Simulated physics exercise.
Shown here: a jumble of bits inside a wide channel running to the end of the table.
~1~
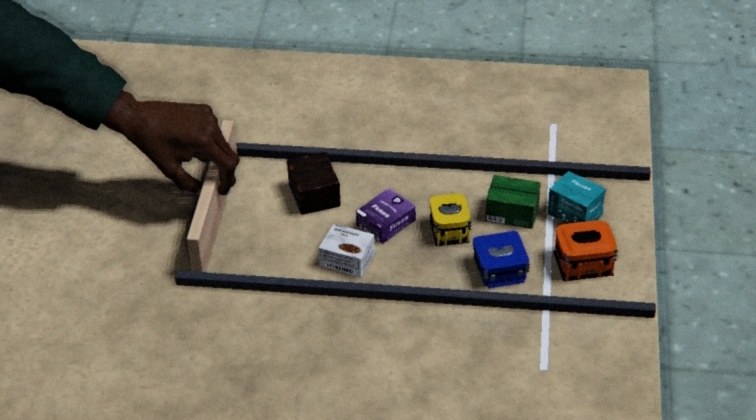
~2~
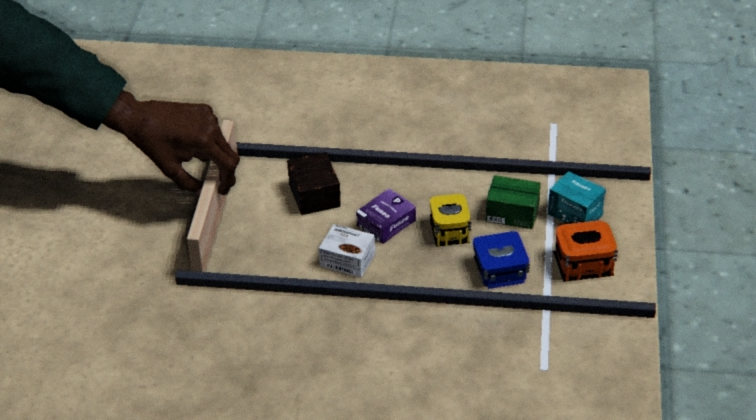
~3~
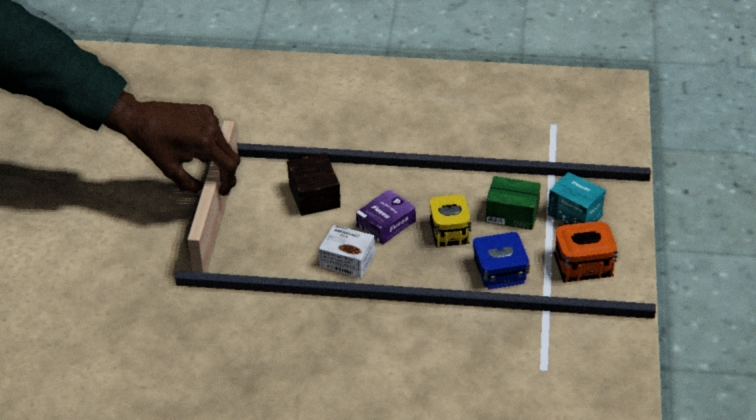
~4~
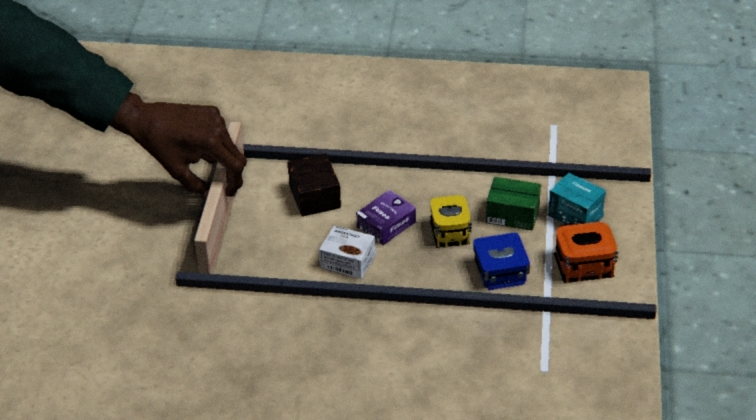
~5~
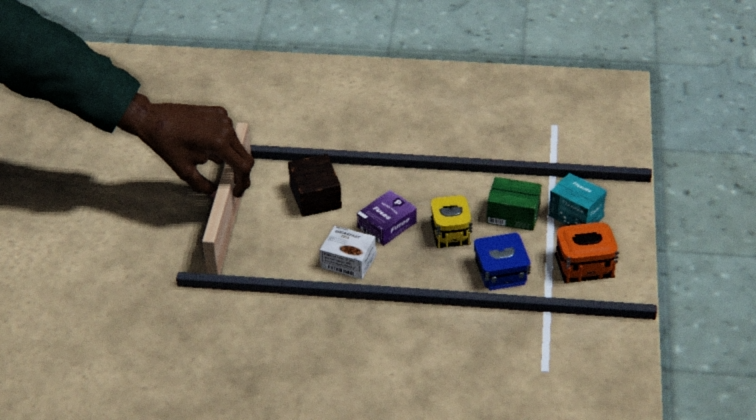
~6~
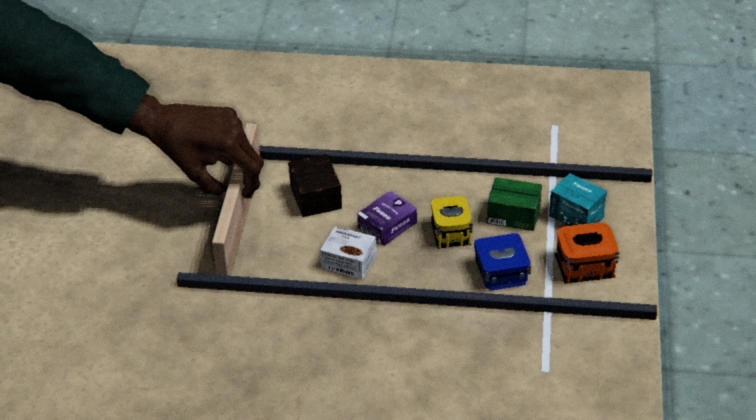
A hand holding a wooden board upright between two dark rails, then sliding it slightly right towards scattered colourful boxes and cases.
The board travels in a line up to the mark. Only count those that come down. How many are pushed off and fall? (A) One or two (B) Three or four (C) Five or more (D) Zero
A, one or two.
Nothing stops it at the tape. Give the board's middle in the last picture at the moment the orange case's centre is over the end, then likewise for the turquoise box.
First it's close to (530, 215), next close to (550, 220).
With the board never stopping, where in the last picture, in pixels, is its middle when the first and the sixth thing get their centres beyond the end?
The first puts it near (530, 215), the next near (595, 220).
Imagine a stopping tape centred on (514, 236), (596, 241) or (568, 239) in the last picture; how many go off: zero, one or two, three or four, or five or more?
One after another: None, 5 or more, three to four.
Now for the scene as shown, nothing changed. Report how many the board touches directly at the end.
It's 2.
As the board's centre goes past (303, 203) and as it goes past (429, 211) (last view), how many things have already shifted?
Tally at point one: 1; at point two: 7.
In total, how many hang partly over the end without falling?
2 of them.
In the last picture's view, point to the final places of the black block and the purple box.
The black block settles near (573, 206); as for the purple box, near (609, 239).
Early on, none off yet; orange case at rest near (586, 252); turquoise box at rest near (578, 204); green box at rest near (514, 204).
A while later, none off yet; orange case at rest near (586, 252); turquoise box travelled a little near (595, 198); green box travelled about its own width near (546, 204).
Further along, none off yet; orange case travelled about its own width near (639, 271); turquoise box travelled about its own width near (616, 189); green box travelled about its own width near (579, 194).
Finally, the number that fall off is one or two; lost, orange case.
